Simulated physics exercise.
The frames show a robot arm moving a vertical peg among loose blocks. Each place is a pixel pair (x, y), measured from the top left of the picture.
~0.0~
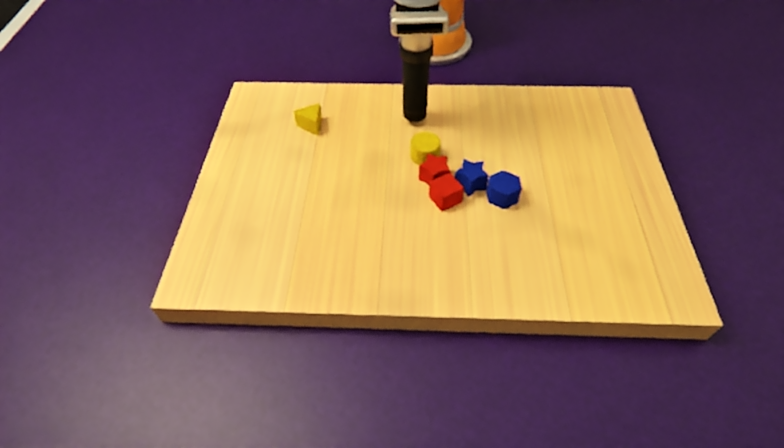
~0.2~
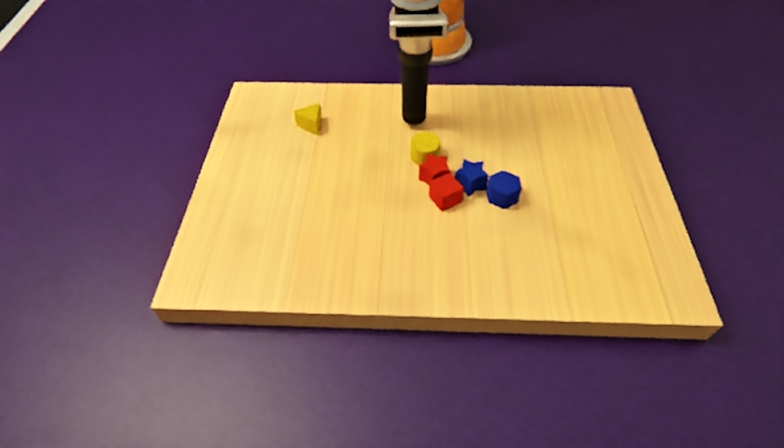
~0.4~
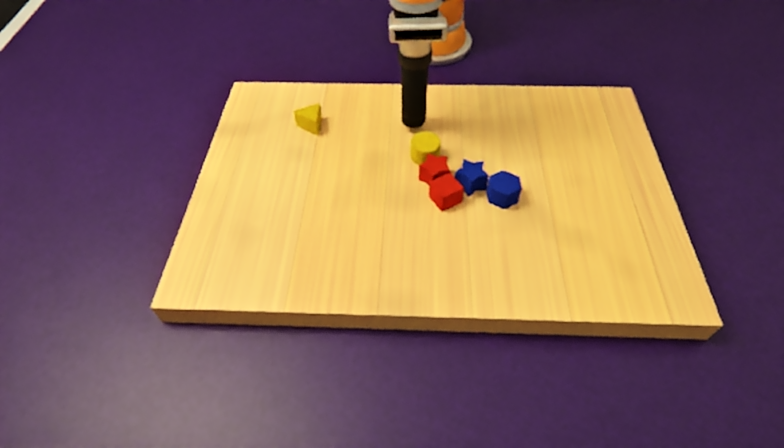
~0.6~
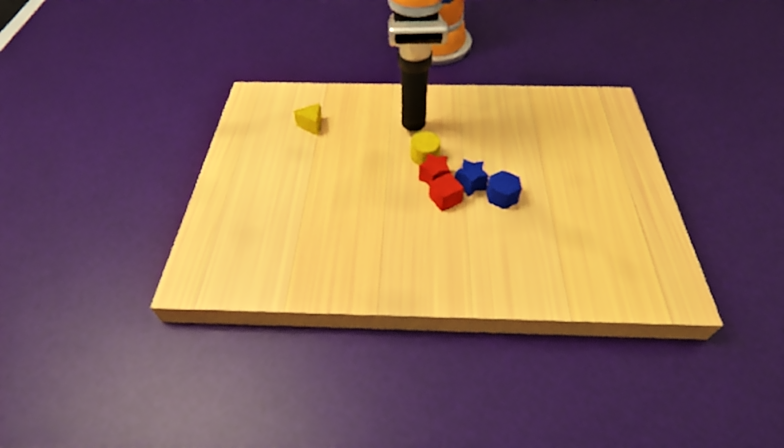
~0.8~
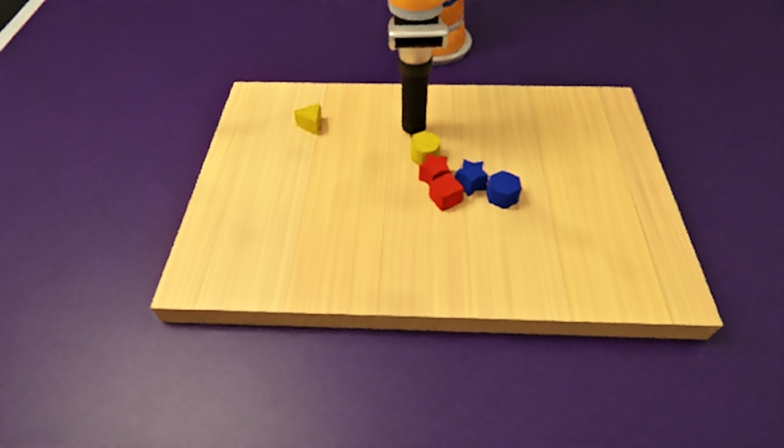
Robot arm inching a black vertical peg slightly toward a yellow round block, while red and blue blocks beside it stay still.
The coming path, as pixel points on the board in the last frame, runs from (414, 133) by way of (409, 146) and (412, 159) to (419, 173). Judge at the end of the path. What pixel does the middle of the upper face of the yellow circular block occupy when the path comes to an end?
The top centre is at (447, 165).
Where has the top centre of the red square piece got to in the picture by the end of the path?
I predict (453, 204).
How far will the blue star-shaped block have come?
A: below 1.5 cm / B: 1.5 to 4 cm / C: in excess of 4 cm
(B)
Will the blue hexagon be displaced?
Yes, it checks out.
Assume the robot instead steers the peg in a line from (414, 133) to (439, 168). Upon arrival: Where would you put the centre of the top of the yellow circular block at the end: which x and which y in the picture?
Its top face will be centred at roughly (431, 173).
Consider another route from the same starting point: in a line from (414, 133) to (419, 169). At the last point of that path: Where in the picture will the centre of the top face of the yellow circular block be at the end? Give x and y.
Somewhere near (430, 174).
On the path given first. Halfway along, peg at (410, 148); yellow circular block at (432, 152); red star-shaped block at (444, 174); red square piece at (452, 193).
At the end, peg at (419, 168); yellow circular block at (447, 165); red star-shaped block at (461, 183), turned 35° clockwise; red square piece at (453, 204), turned 30° clockwise; blue star-shaped block at (485, 175), turned 60° anticlockwise; blue hexagon at (516, 182).
